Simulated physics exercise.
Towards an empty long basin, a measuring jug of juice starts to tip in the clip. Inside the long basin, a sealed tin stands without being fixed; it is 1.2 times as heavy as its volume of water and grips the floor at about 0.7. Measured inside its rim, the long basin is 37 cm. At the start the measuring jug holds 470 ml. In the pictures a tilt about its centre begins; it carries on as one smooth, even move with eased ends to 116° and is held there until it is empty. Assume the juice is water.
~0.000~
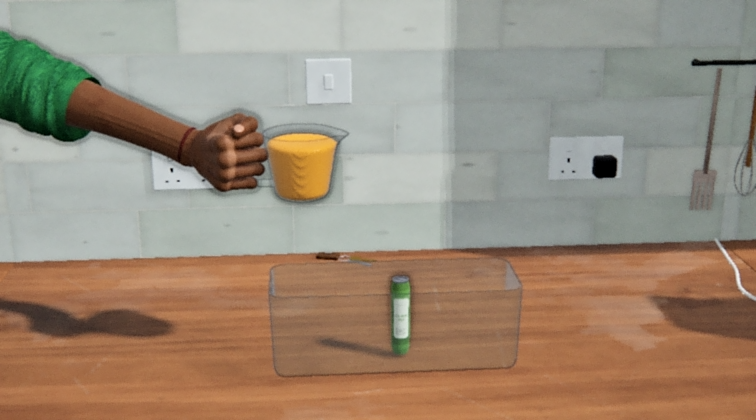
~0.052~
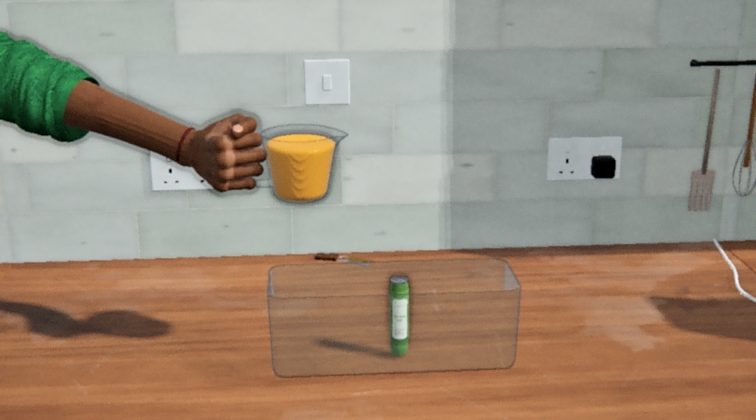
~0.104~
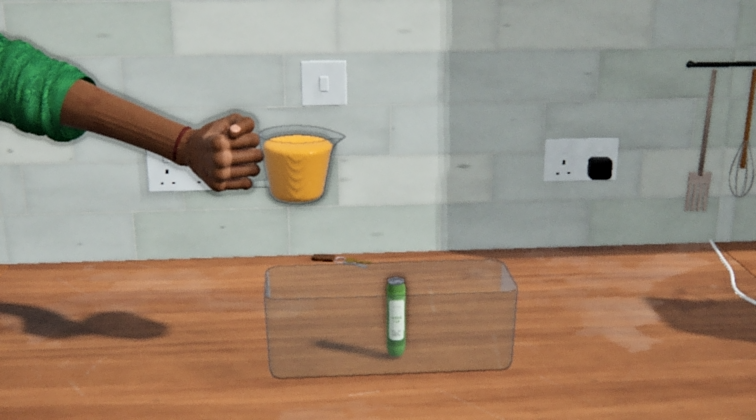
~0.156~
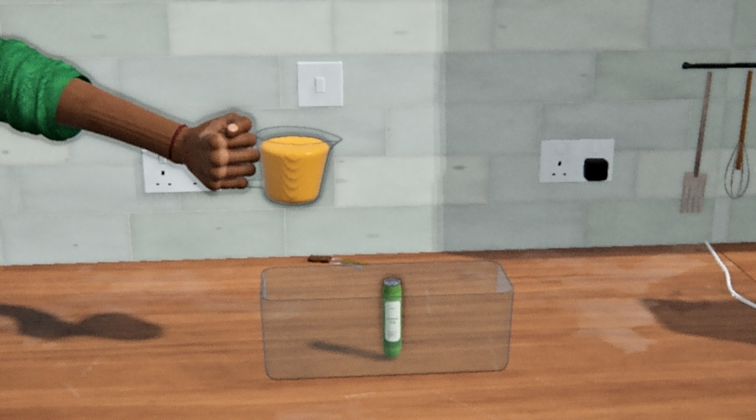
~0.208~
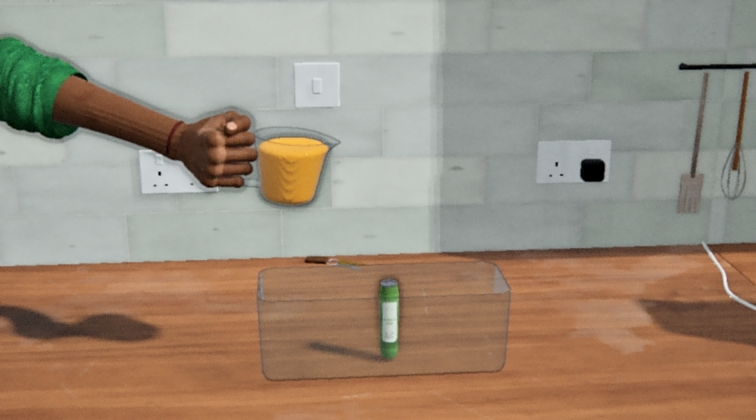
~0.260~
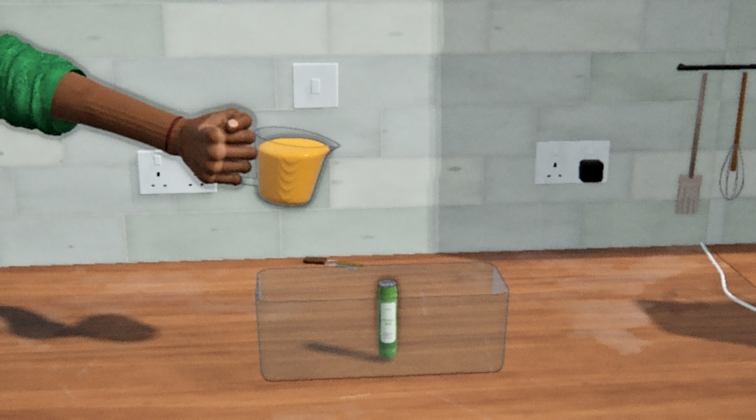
A kitchen worktop of reddish-brown wood is seen from the front and slightly above, against pale grey-green tiles with white sockets and a switch. A green-sleeved arm from the left holds a clear jug of orange juice above a long transparent basin containing an upright green tin, with utensils hanging at right. The jug gradually tilts slightly rightward while the view drifts a little.
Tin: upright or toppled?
It keels over.
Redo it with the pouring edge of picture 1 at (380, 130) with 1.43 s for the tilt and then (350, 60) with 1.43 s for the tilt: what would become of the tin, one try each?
In the first try it remains standing; in the second it remains standing.
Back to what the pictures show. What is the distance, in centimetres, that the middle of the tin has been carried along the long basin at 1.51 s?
About 8 cm.
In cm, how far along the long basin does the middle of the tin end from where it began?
Net tin displacement: Roughly 8.0 cm.
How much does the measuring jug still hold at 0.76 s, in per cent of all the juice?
Near 66 in a hundred.
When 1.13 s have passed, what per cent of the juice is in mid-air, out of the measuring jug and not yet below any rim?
Near 14 percent.
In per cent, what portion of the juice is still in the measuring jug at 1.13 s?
Roughly 7 percent remains.
Then, 0.76 s in, the tilt is 64° and 66 per cent is still to pour; the tin stands where it began.
Then, 1.13 s in, the tilt is 104° and 7 per cent is still to pour; the tin leans 10°.
Then, 1.51 s in, the tilt is 116° and 0 per cent is still to pour; the tin lies on its side.
Then, 1.93 s in, the tilt is 116° and 0 per cent is still to pour; the tin lies on its side.
Finally, the tin lies on its side.
